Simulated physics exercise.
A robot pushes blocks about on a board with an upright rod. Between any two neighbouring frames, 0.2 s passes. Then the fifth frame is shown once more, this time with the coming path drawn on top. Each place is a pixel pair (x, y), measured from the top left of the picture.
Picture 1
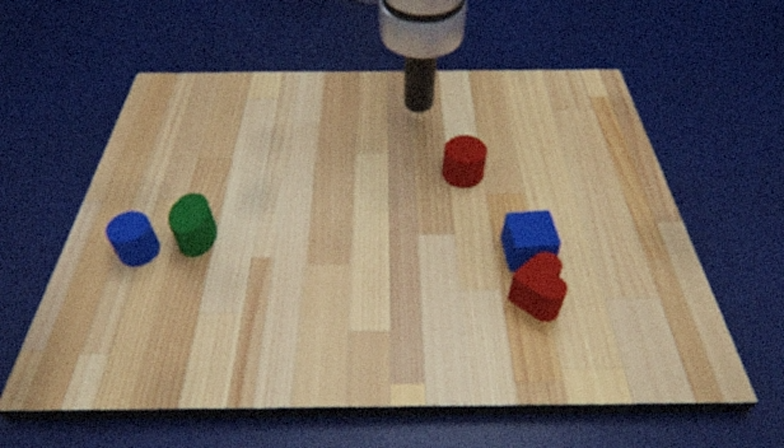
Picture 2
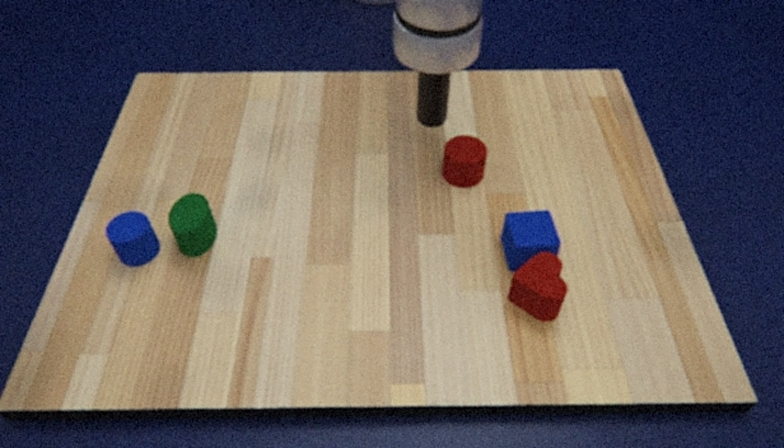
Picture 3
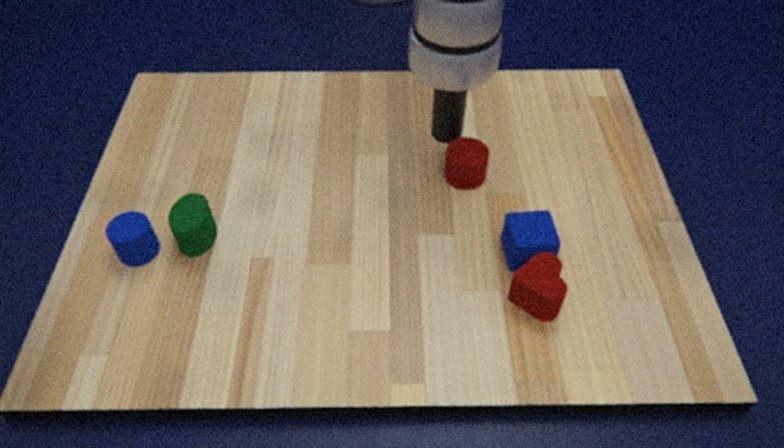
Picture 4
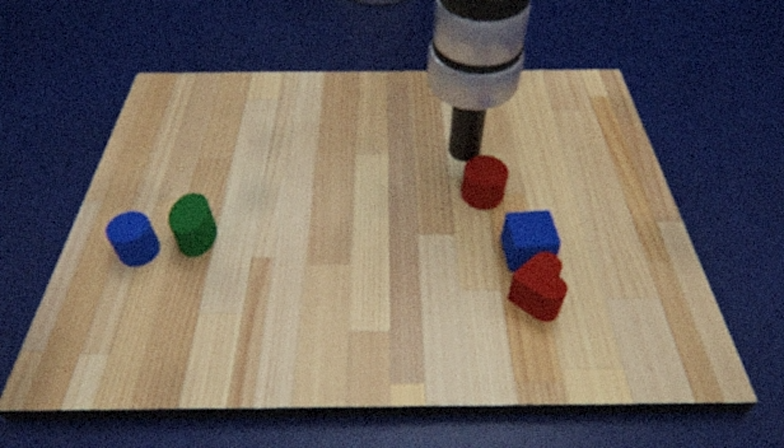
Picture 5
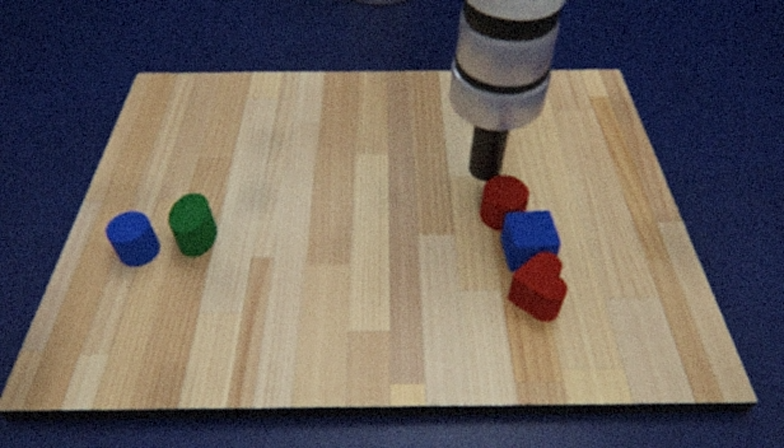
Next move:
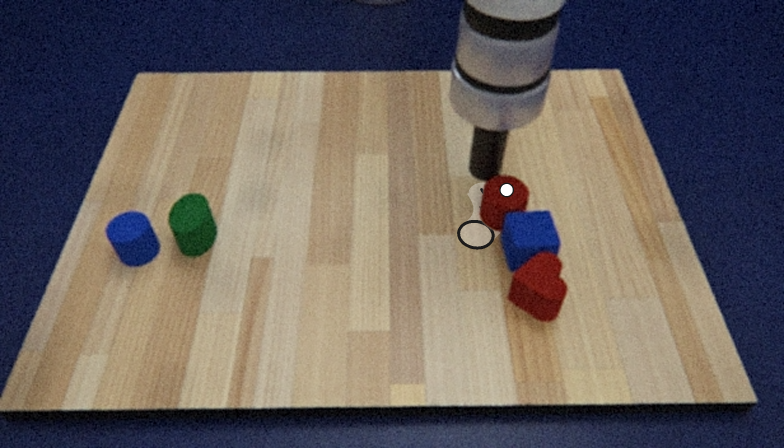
A dark rod moves down and right, pushing the red cylinder toward the blue cube.
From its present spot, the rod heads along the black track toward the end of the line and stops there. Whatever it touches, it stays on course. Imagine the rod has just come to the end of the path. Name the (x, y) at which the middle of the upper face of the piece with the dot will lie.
Located at (513, 232).
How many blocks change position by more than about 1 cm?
It should be three or more, as far as I can tell.
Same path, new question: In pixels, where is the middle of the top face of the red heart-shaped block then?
At roughly (566, 304).
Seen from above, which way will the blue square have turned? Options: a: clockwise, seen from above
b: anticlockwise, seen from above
My answer is option b.
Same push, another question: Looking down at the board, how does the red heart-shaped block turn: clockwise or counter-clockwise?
Spins clockwise.
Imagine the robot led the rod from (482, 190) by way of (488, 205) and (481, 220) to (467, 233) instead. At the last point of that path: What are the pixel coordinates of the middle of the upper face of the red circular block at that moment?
Its top middle will sit at (506, 229).
Drawn move, from (482, 190) over (490, 205) and (488, 221) to (476, 234); the dot is on the red circular block.
What follows on the original path. Halfway along, rod at (494, 195); red circular block at (516, 217); blue square at (546, 249), turned 25° anticlockwise; red heart-shaped block at (557, 292), turned 15° clockwise.
At the end, rod at (479, 216); red circular block at (513, 232); blue square at (558, 259), turned 25° anticlockwise; red heart-shaped block at (566, 304), turned 25° clockwise.
